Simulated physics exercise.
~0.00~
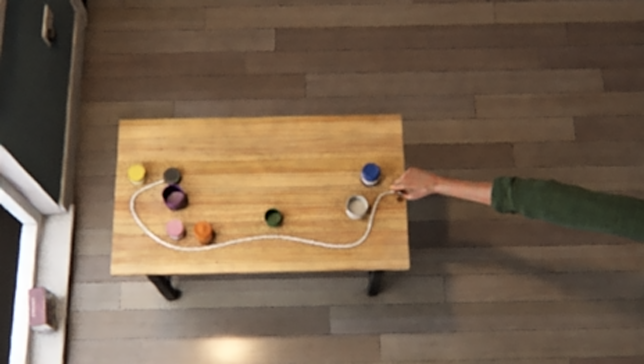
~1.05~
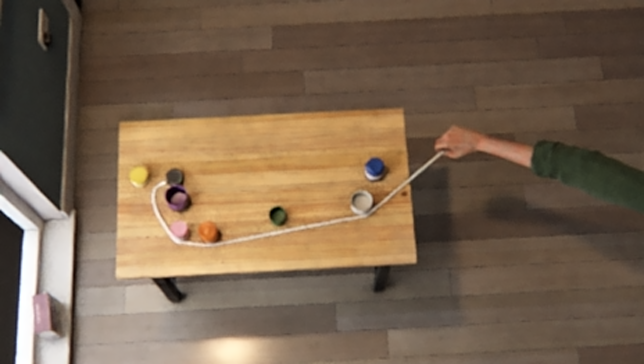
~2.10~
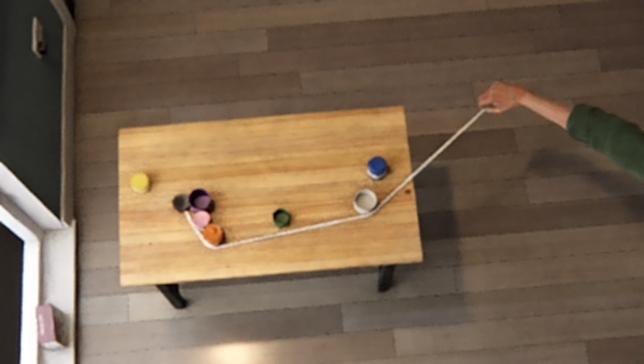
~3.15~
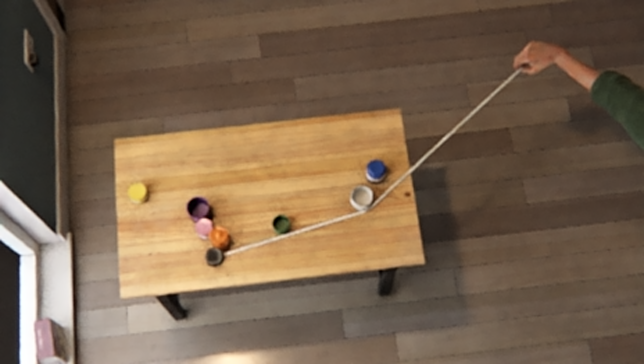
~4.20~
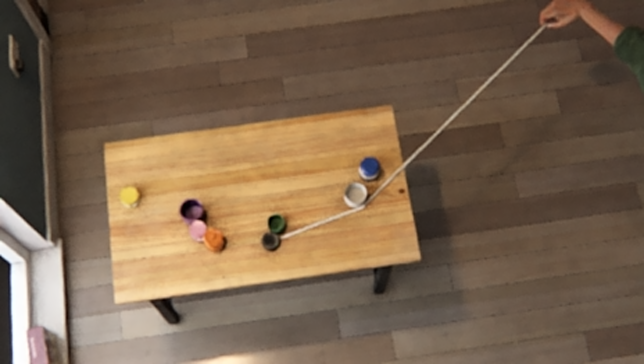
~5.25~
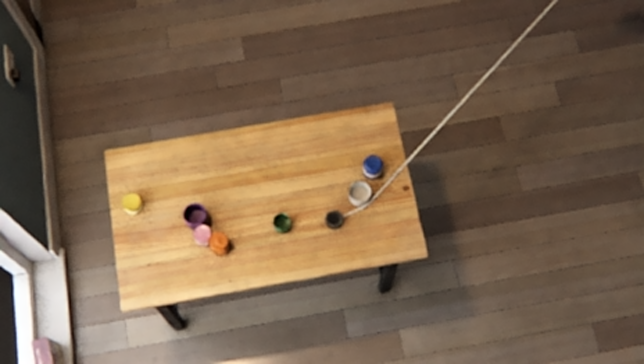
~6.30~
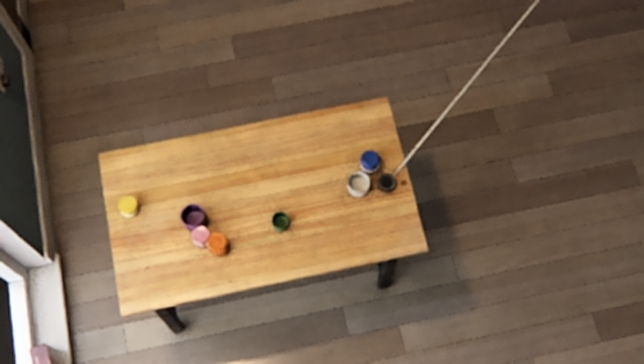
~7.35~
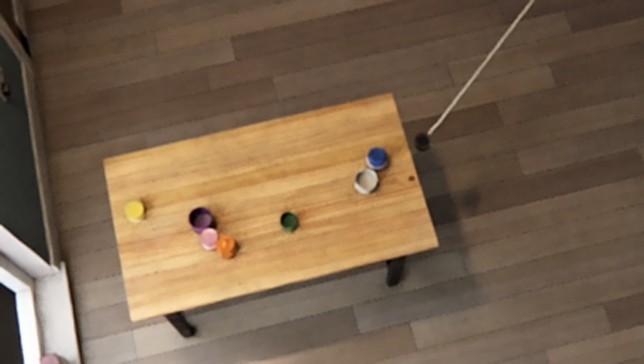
On a wooden side table, a hand pulled a white cord rightwards, dragging a small black round piece past colourful pots and cups, nudging a few slightly, until it slid off the right edge and hung from the cord beside the table.
